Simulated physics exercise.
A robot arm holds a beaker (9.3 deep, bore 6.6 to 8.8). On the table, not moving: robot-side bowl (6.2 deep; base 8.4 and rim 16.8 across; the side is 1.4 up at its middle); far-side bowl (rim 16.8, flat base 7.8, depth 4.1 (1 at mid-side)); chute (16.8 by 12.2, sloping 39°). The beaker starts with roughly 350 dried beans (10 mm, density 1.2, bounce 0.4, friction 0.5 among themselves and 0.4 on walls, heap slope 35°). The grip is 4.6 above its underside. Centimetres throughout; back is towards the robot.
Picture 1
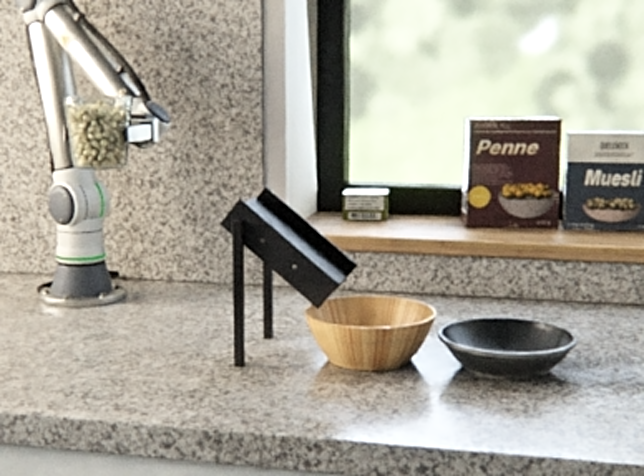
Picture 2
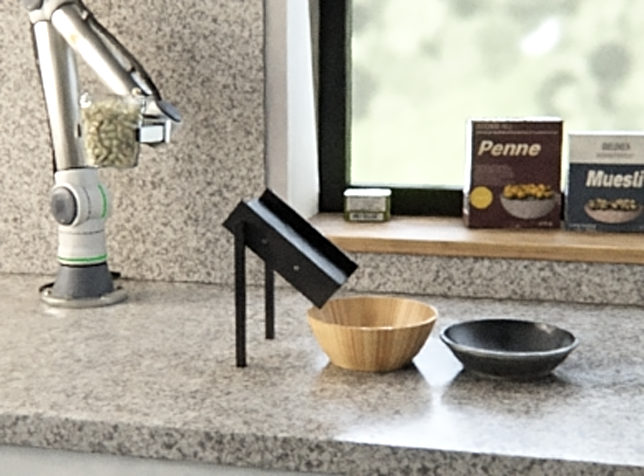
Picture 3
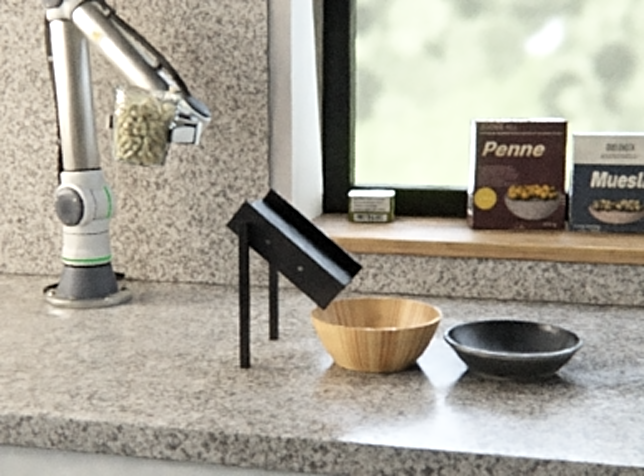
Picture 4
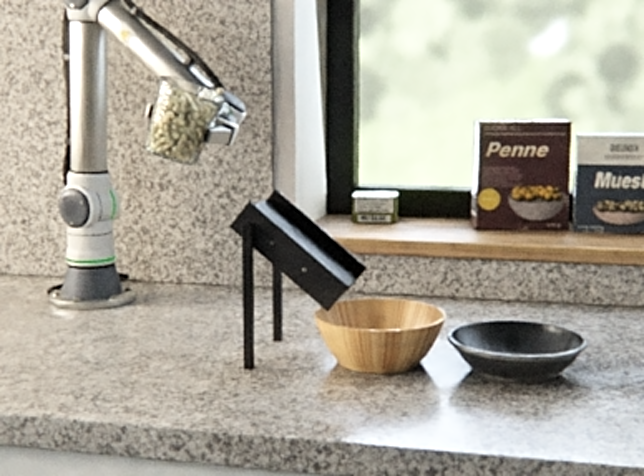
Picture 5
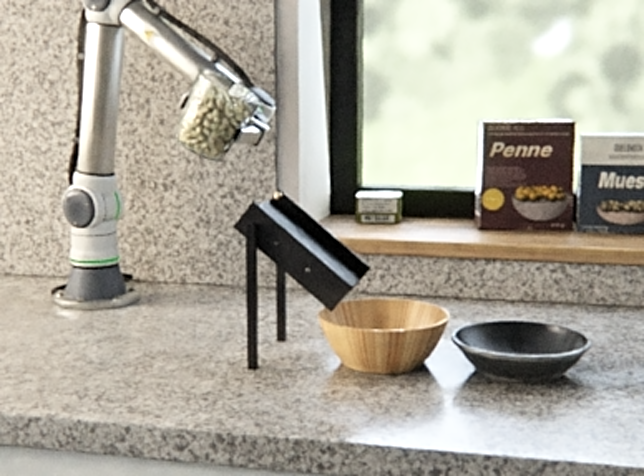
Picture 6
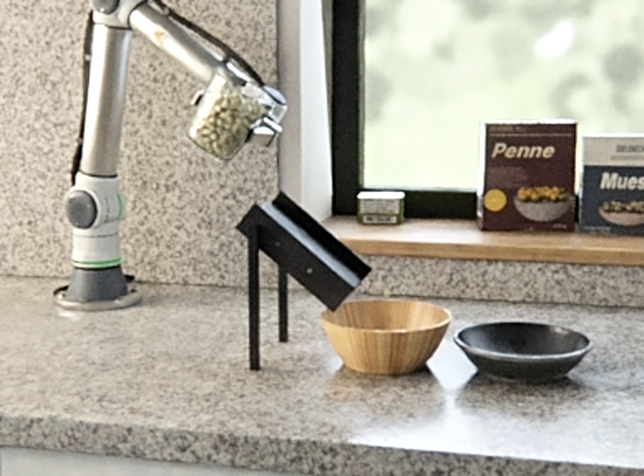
On a speckled stone kitchen counter by a window, a robot arm holds a clear container of pale beans upright, left of a black chute and two bowls. The arm carries the container rightward, gradually tilting it toward the chute, and it ends slanted above the chute's upper end, still looking full.
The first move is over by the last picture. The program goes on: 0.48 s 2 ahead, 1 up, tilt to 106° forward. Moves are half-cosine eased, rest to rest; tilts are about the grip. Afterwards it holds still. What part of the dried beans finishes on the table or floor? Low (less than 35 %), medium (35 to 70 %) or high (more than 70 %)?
A low share, less than 35 %, ends on the table or floor.
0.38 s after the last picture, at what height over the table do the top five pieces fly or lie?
Roughly 36 cm.
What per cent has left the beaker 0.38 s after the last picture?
About 0 per cent by then.
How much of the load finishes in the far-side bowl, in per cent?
Some 0 per cent.
Then, 0.19 s later, tilted 58° forward, highest piece 37 above the table; 348 in the beaker, 1 in the robot-side bowl.
Then, 0.38 s later, tilted 99° forward, highest piece 36 above the table; 343 in the beaker, 1 in the robot-side bowl, 5 on the chute or in flight.
Then, 0.68 s later, tilted 106° forward, highest piece 34 above the table; 184 in the beaker, 79 in the robot-side bowl, 86 on the chute or in flight.
Then, 1.73 s later, tilted 106° forward, highest piece 13 above the table; 345 in the robot-side bowl, 2 on the table or floor, 2 on the chute or in flight.
At rest, 347 in the robot-side bowl, 2 on the table or floor. That is 1 % on the table or floor.
